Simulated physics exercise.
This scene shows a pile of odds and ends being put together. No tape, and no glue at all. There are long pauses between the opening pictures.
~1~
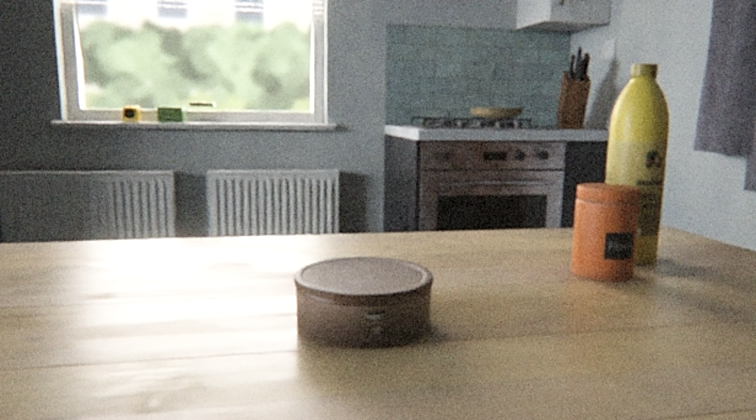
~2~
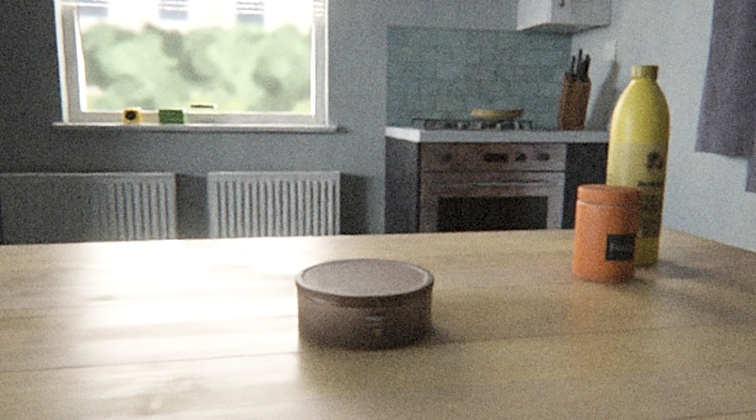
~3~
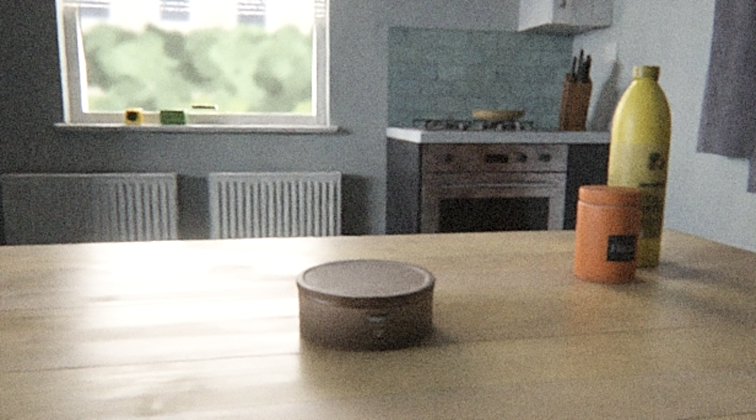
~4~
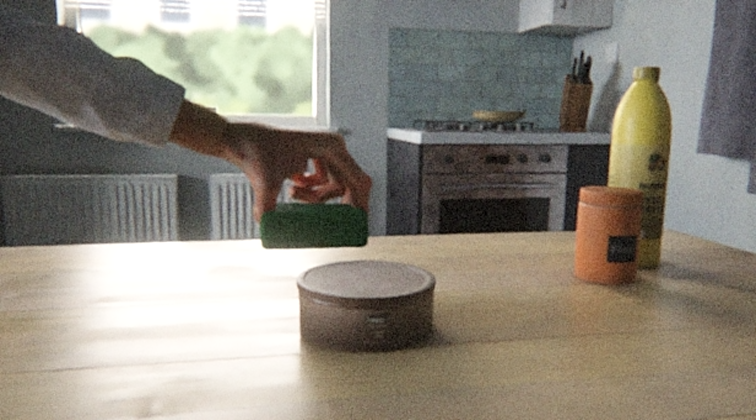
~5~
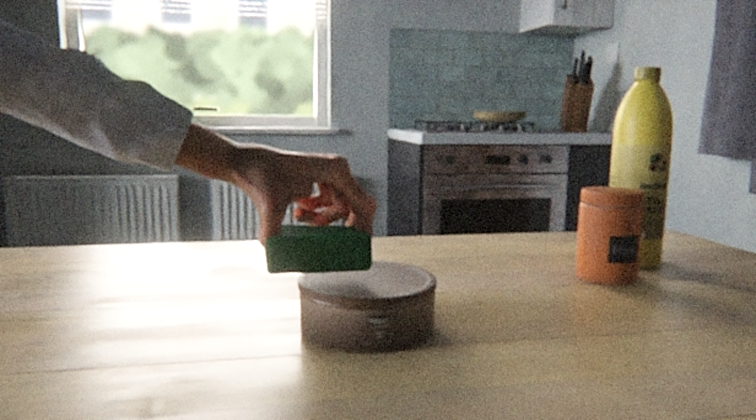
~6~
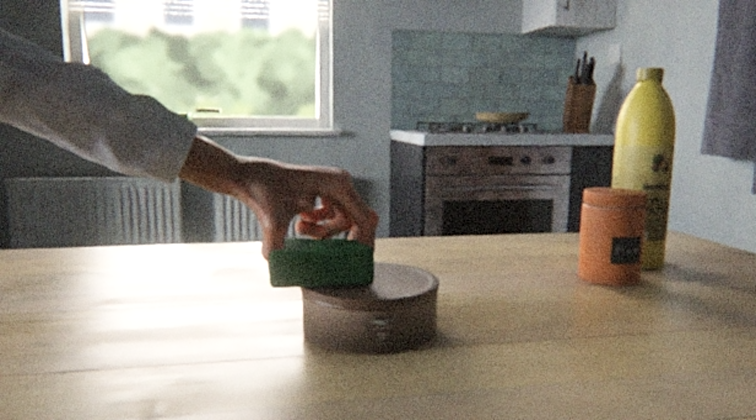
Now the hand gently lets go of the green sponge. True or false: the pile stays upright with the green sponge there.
True.
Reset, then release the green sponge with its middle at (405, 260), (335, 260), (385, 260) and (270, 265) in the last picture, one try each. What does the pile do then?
Well, the first time it stays intact, the second time it stays intact, the third time it stays intact, and the fourth time it tips over.
Then, 1.00 s after the last picture, nothing has stirred.
Then, 2.10 s after the last picture, green sponge resting near (319, 262).
At rest, all 4 in place. Seen from the same camera at the end, green sponge near (319, 262). The pile stays up.
